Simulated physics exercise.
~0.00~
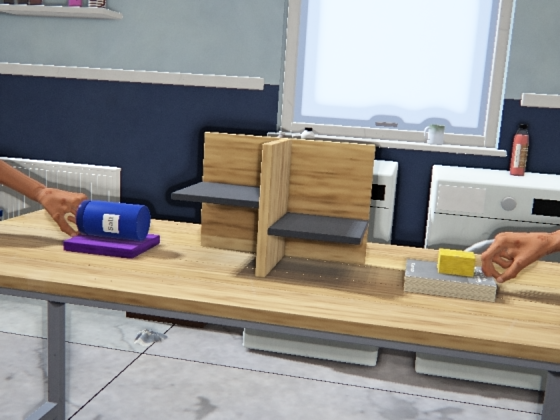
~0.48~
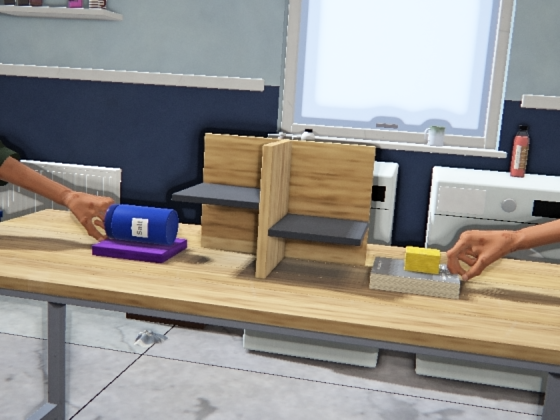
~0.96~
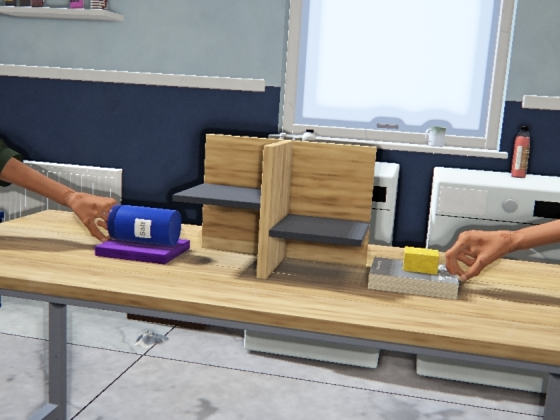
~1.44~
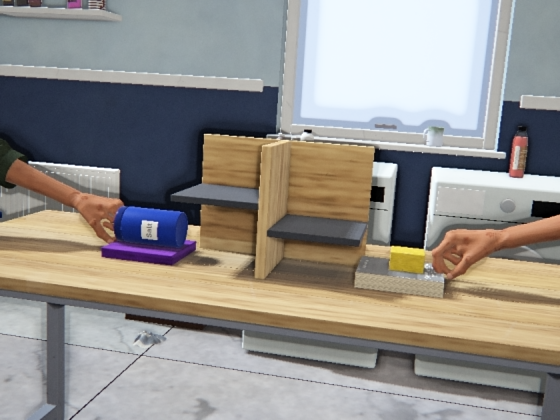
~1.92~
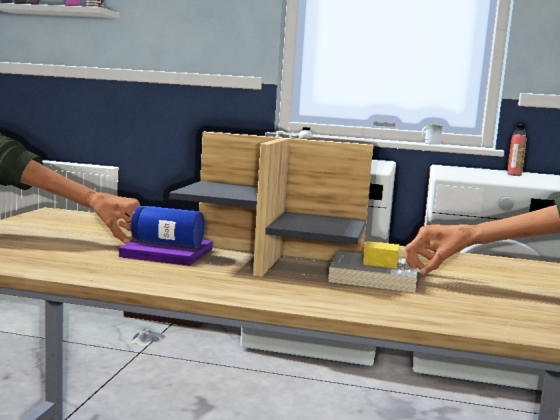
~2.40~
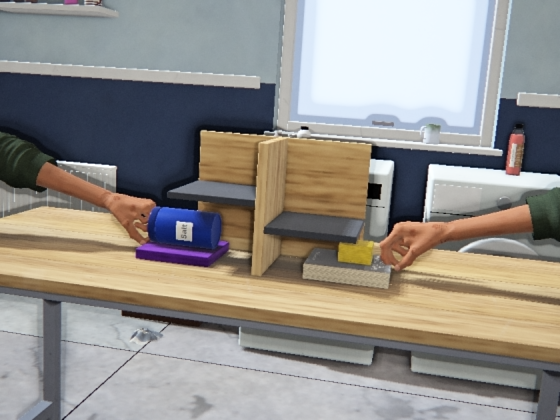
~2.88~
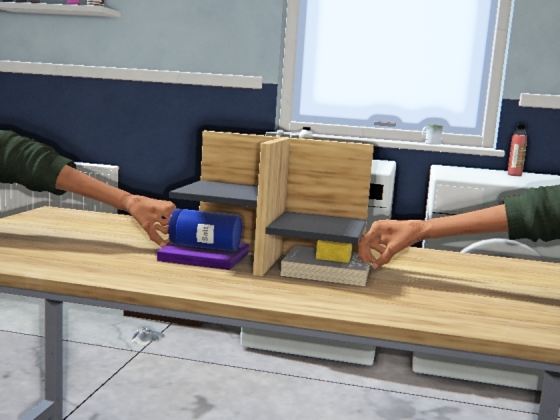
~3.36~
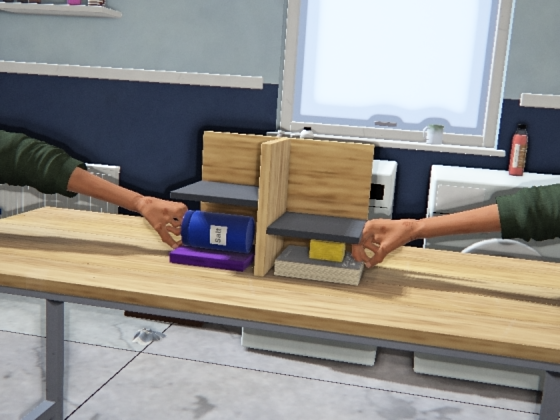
In the video, two hands slide loaded trays along a table toward a wooden rack, a blue jar on a purple board from the left and a yellow block on a grey slab from the right, until both loads pass untouched beneath the dark shelves.
